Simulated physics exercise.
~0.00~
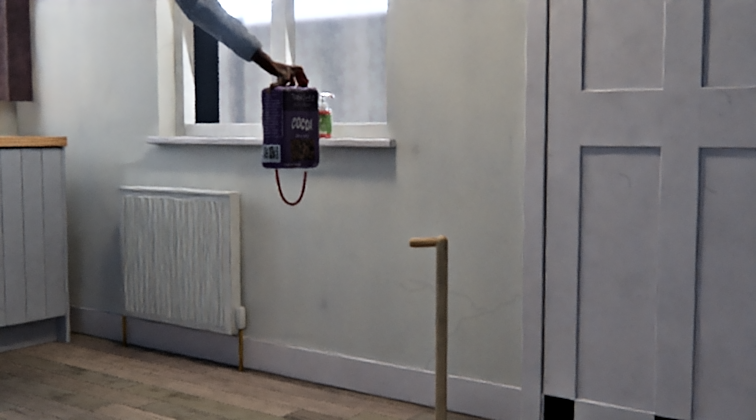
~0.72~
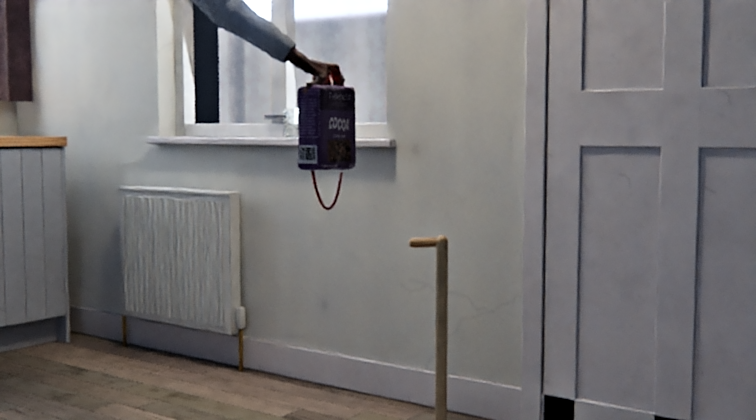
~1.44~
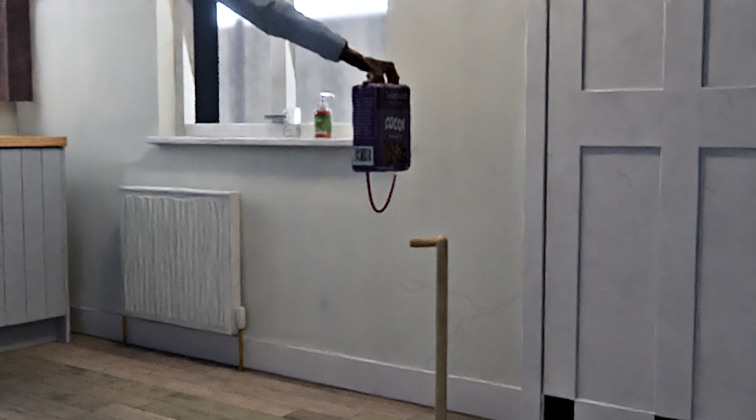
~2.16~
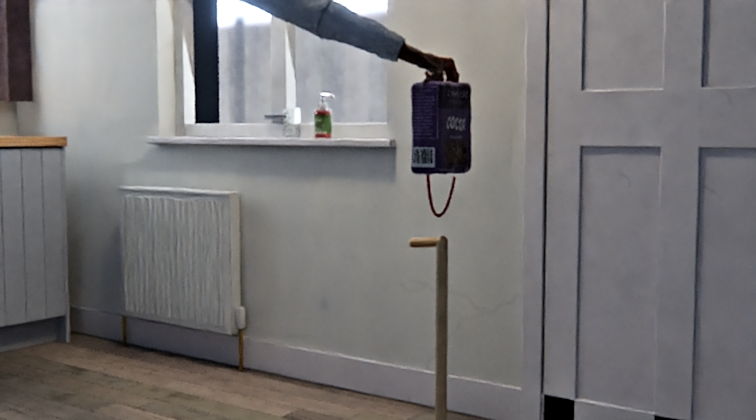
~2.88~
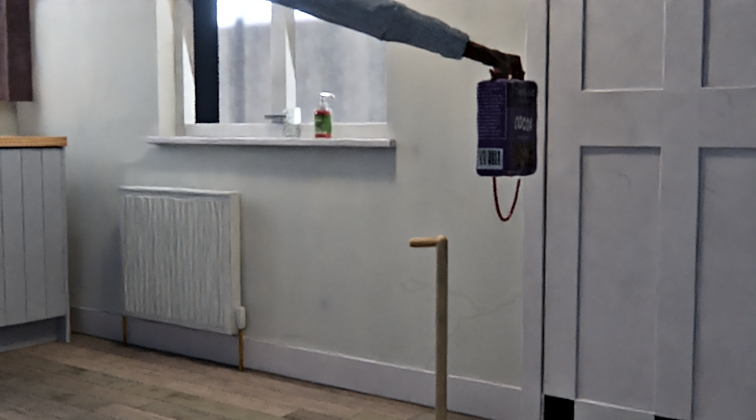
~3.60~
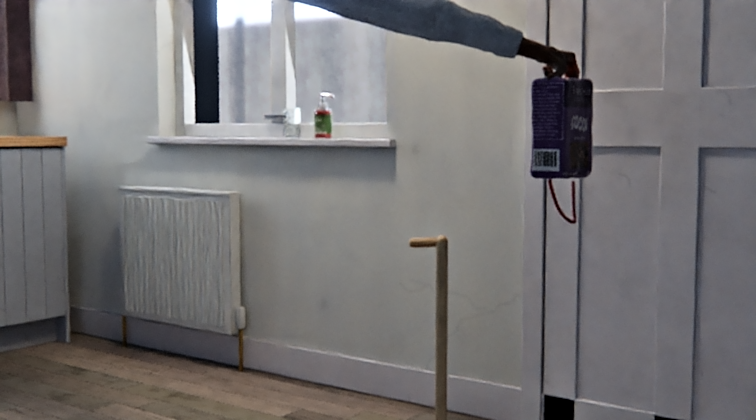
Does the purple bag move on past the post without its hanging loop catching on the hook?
Yes, the loop passes above the hook without catching, and the bag ends up to the right of the post, still held upright by the hand.
